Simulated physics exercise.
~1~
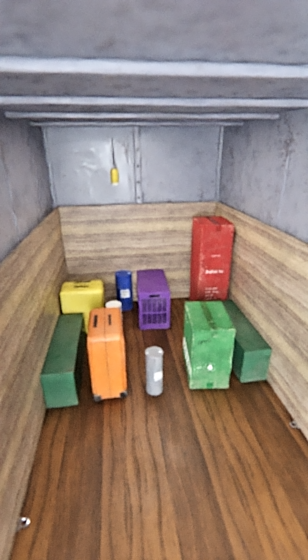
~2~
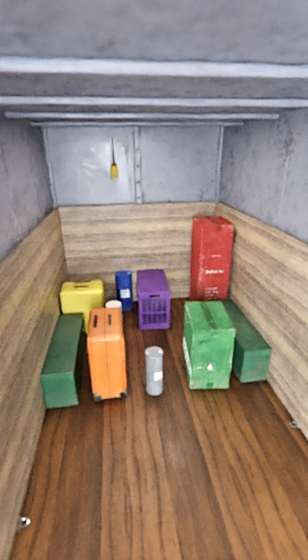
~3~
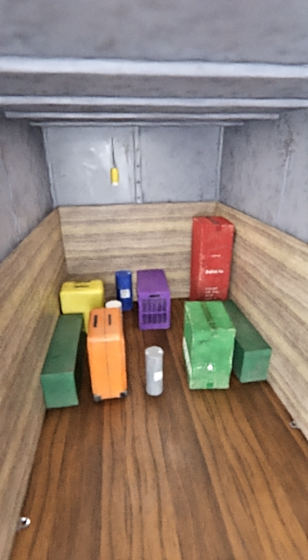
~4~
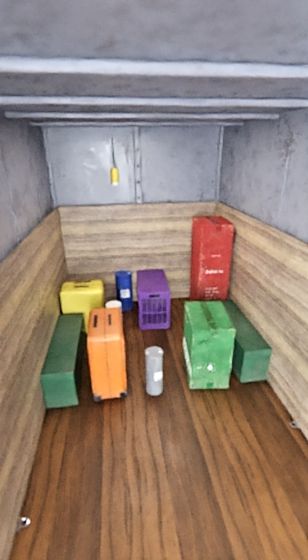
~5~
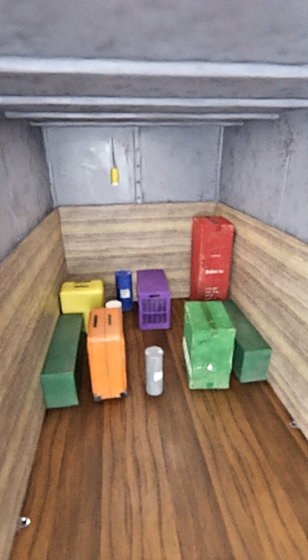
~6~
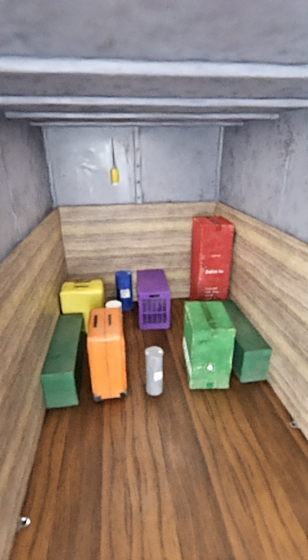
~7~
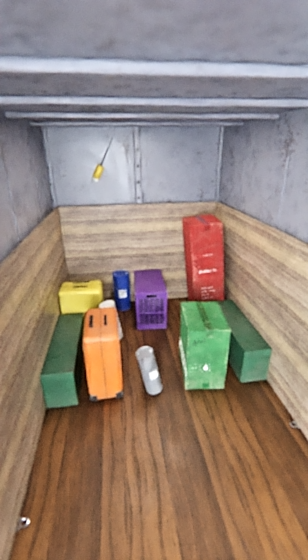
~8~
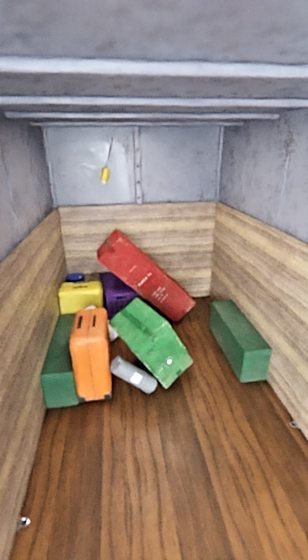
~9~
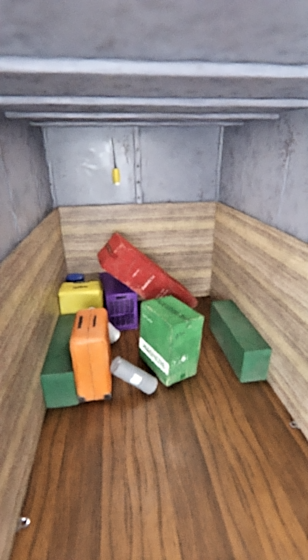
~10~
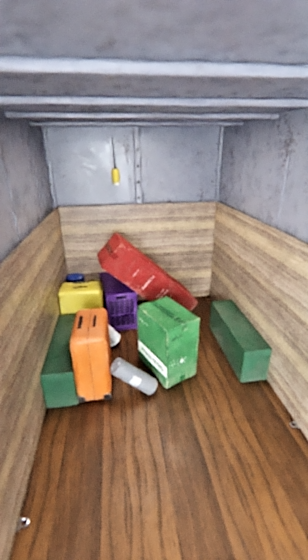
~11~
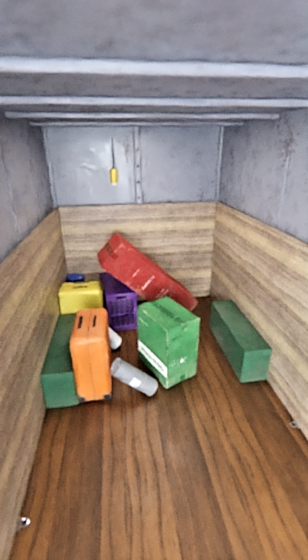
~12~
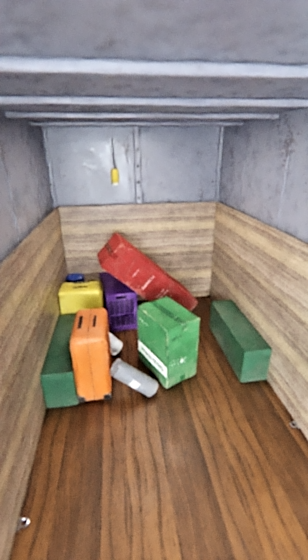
Van load bay with loose boxes, cases and canisters standing still, then lurching left, the red box ending tilted against purple chest.
